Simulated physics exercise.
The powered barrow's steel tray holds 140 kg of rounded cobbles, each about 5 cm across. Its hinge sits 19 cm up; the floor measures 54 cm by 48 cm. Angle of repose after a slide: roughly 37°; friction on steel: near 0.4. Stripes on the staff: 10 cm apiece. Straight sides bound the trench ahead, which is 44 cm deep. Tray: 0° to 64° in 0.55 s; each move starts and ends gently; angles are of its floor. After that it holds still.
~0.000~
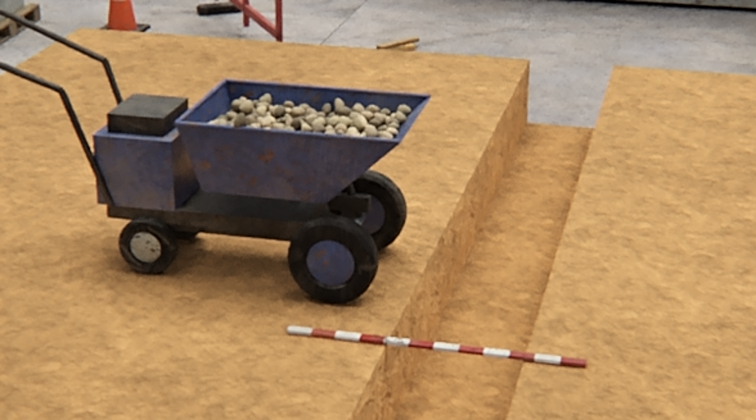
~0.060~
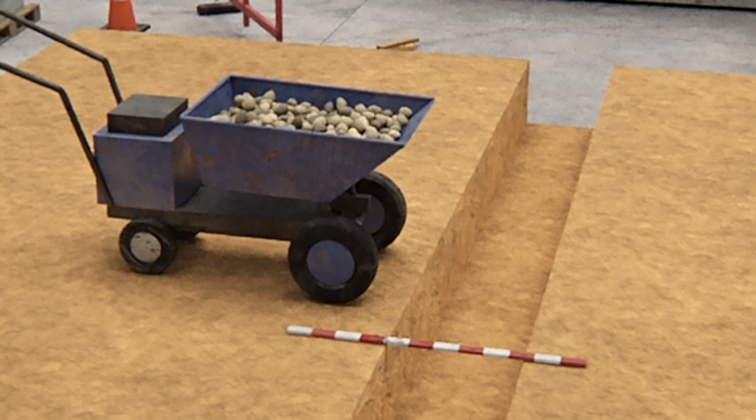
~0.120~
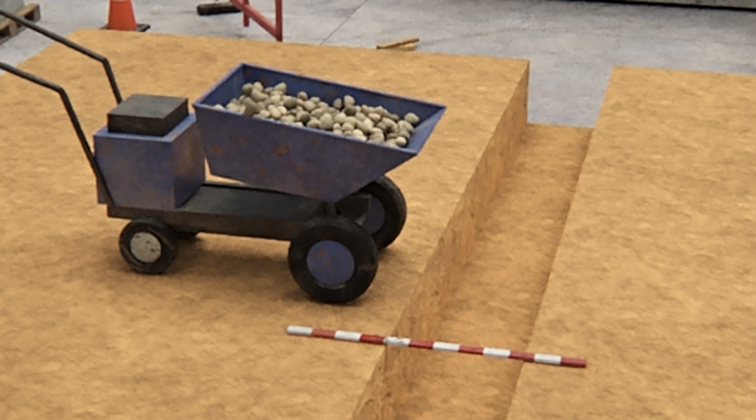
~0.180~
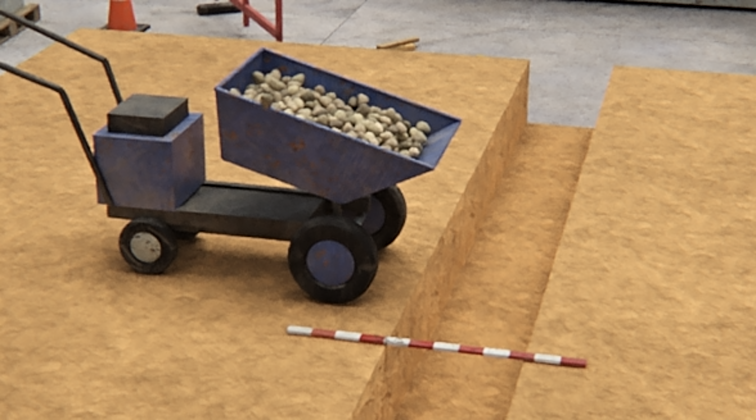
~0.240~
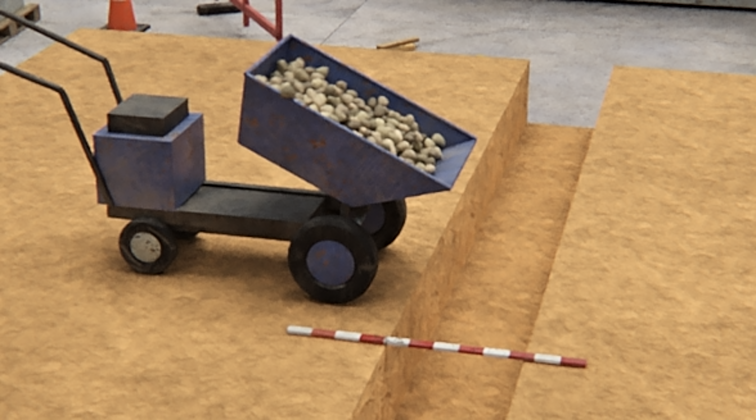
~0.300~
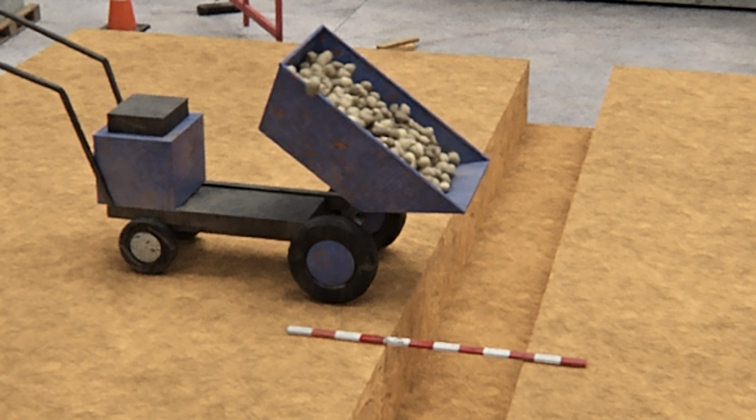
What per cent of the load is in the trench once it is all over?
49 %.
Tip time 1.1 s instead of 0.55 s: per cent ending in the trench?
About 70%.
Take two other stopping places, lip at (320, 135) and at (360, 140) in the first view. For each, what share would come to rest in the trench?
Estimates: 100 % then 85 %.
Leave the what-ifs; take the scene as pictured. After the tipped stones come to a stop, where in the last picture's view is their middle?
(553, 290).
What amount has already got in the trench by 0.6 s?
15 per cent, give or take.
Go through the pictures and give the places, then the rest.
Lip at (399, 142), floor tilted 0°, highest stones at (326, 116), in the first picture.
Lip at (404, 145), floor tilted 2°, highest stones at (291, 107); the stones move at 0.5 m/s on average, in the second picture.
Lip at (417, 154), floor tilted 8°, highest stones at (277, 99); the stones move at 0.9 m/s on average, in the third picture.
The tray is at 16°, its lip at (434, 169); the top of the load is at (268, 84); the stones move at 1.3 m/s on average, in the fourth picture.
Lip at (451, 189), floor tilted 26°, highest stones at (288, 73); the stones move at 1.5 m/s on average, in the fifth picture.
The tray is at 36°, its lip at (465, 213); the top of the load is at (315, 63); the stones move at 1.6 m/s on average, in the sixth picture.
After 0.4 s the floor is at 54°; 100 % in the tray; the foremost stones are at (469, 211).
After 0.6 s the floor is at 64°; 83 % in the tray, 15 % in the trench, 2 % past the trench; the foremost stones are at (554, 271).
After 1.0 s the floor is at 64°; 20 % in the tray, 31 % in the trench, 49 % past the trench; the foremost stones are at (741, 297).
After 3.0 s the floor is at 64°; 0 % in the tray, 49 % in the trench, 51 % past the trench; the foremost stones are past the picture's edge.
